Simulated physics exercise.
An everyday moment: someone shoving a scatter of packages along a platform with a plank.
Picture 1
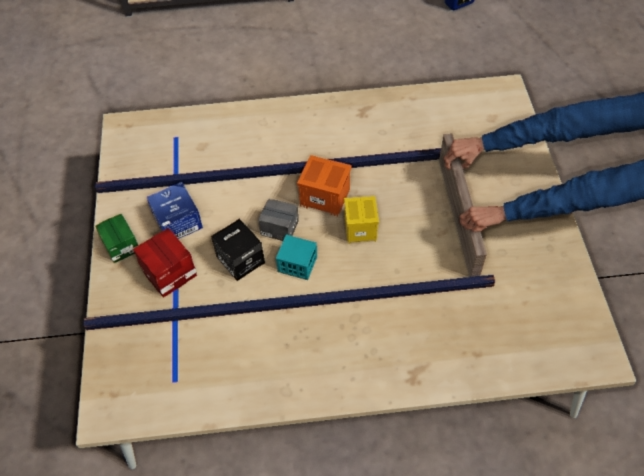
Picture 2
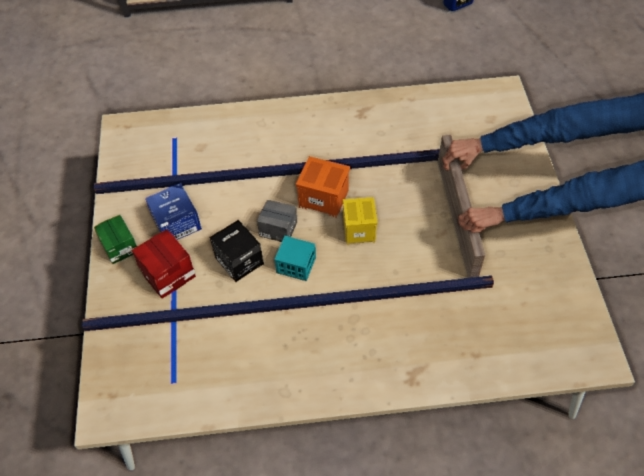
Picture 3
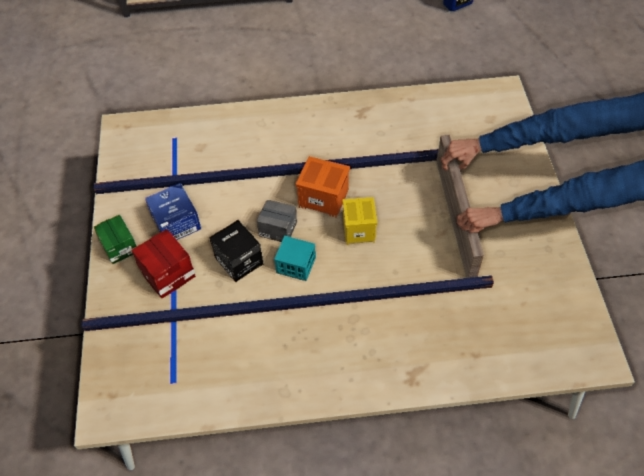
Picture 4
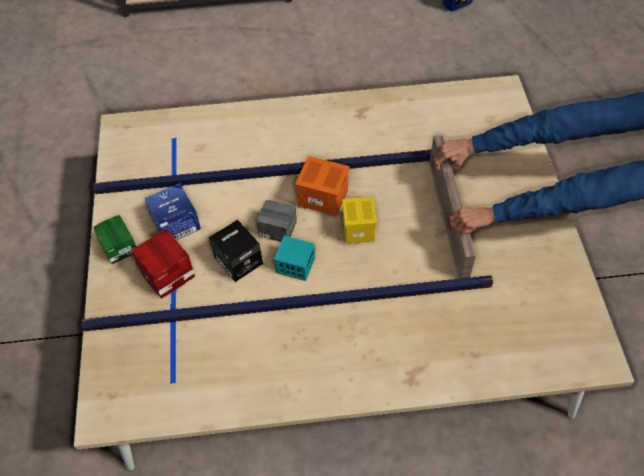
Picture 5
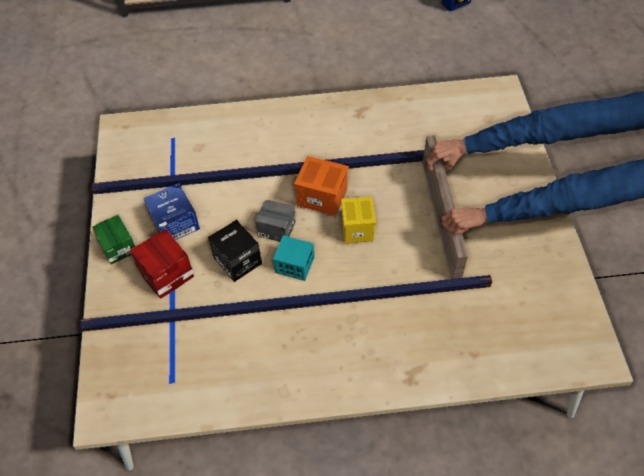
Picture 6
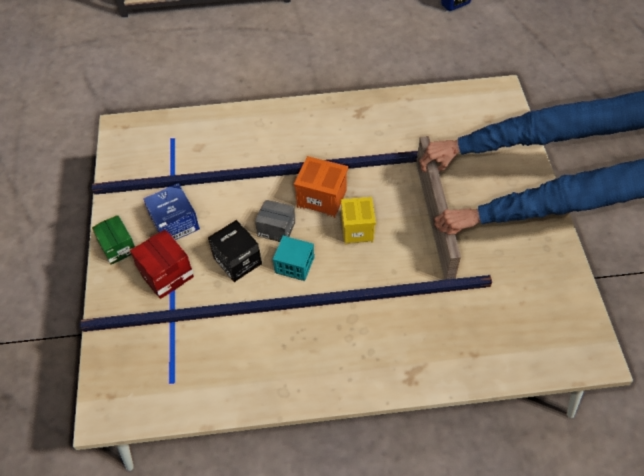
A wooden plank, gripped by two hands in blue sleeves, starts at the right of a pale tabletop and slides a short way left between two dark rails. The scattered colourful boxes, some near a blue line, show practically no movement, and a gap remains between plank and boxes.
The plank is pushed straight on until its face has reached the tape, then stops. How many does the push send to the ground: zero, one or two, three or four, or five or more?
In the end the number that fall off is one or two.
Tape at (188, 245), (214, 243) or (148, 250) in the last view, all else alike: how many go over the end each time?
The counts: 0, 0 and 3.
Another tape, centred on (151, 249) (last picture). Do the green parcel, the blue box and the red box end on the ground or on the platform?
The green parcel comes down, the blue box comes down, the red box comes down.
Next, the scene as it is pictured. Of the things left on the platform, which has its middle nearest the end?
It is the green parcel.
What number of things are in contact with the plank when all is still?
3 of them.
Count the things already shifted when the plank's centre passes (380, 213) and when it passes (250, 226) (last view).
By then 0, and 7.
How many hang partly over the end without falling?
It comes to 2.
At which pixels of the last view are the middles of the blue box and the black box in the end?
The blue box at (105, 204), the black box at (116, 268).
Soon after, none off yet; green parcel at rest near (114, 240); red box at rest near (163, 264); blue box at rest near (172, 214).
Then, none off yet; green parcel moving near (111, 240); red box moved about its own width near (118, 276); blue box moved about its own width near (142, 208).
At rest, the number that fall off is one or two; fallen, red box.
